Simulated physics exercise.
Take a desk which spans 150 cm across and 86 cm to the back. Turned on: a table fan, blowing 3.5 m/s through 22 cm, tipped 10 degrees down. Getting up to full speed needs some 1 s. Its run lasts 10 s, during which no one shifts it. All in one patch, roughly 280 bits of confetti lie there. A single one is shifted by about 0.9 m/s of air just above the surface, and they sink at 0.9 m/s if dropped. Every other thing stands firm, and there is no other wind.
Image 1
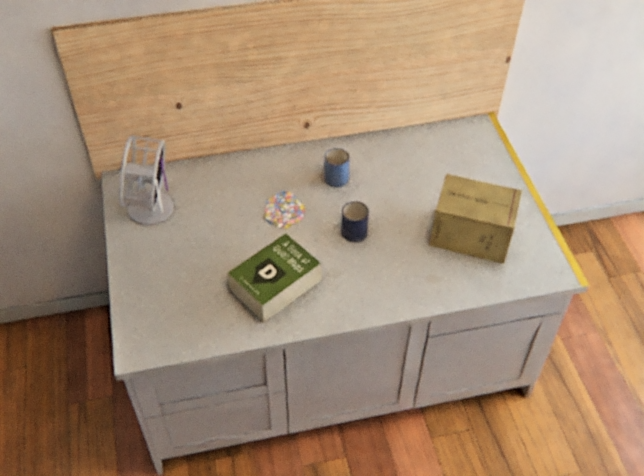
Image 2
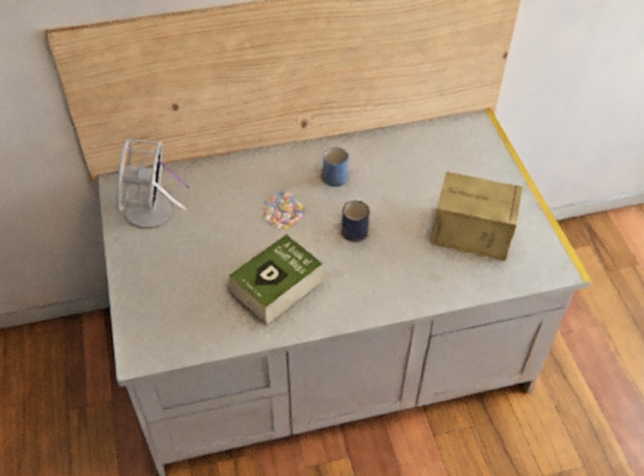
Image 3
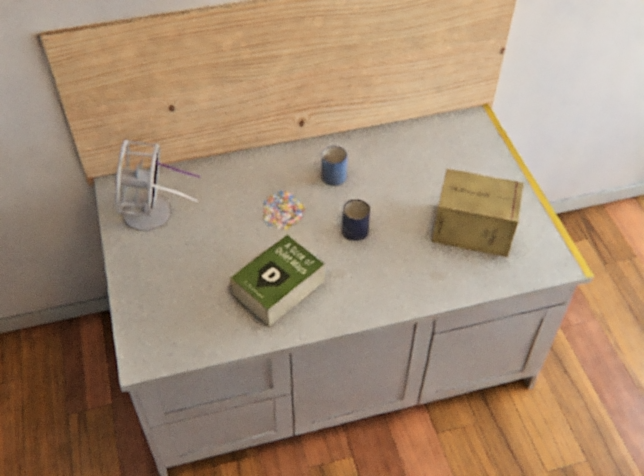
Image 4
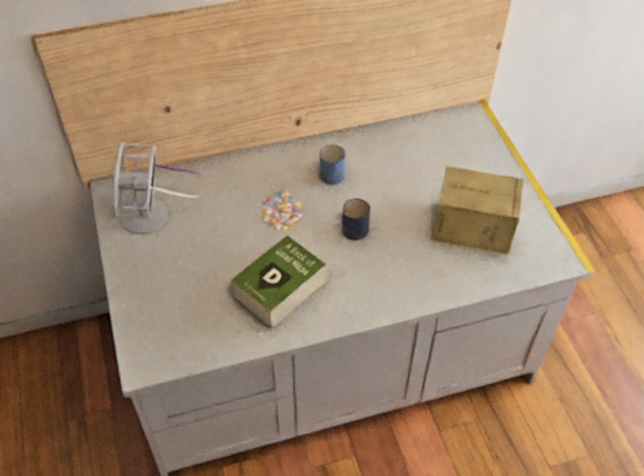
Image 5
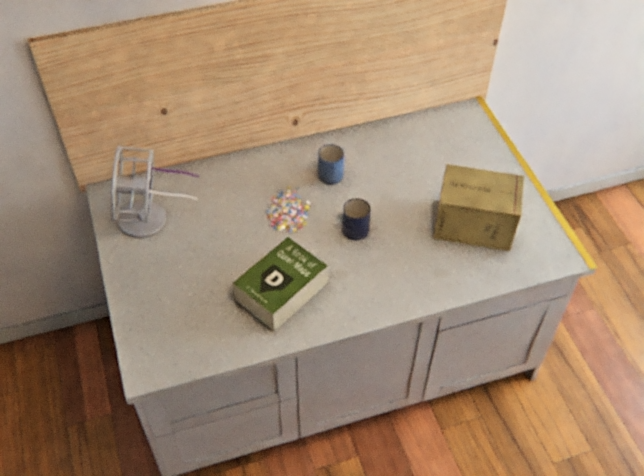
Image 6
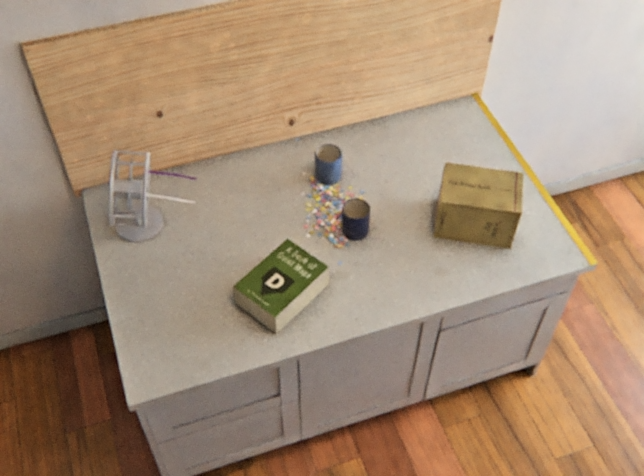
The clip shows a small fan, colourful confetti, two mugs, a green book and a box on a grey desk; the confetti first lies still in a patch, then spreads and shifts right towards the mugs as the view drifts slightly.
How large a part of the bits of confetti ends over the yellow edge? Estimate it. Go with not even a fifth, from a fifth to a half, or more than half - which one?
It amounts to the bulk of them.
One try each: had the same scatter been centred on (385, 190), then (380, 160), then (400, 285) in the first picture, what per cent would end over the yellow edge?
Going through the three spots in order, you'd get 100 percent, 60 percent and 0 percent.
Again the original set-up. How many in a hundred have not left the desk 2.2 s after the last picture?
Near 5 percent remain.
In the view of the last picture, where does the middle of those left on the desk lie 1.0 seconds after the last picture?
Centre estimate: (442, 204) px.
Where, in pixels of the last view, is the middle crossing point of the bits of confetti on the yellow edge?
Median crossing point, approx. (518, 151).
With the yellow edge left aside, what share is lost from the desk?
Roughly 30 %.
Then, 1.0 s after the last picture the count stands so, 51 % are over the yellow edge; the middle of those still in play is near (471, 174).
Then, 2.2 s after the last picture the count stands so, 66 % are over the yellow edge.
Then, 4.6 s after the last picture the count stands so, 69 % are over the yellow edge.
Then, 9.1 s after the last picture, at the end, 70 % are over the yellow edge.
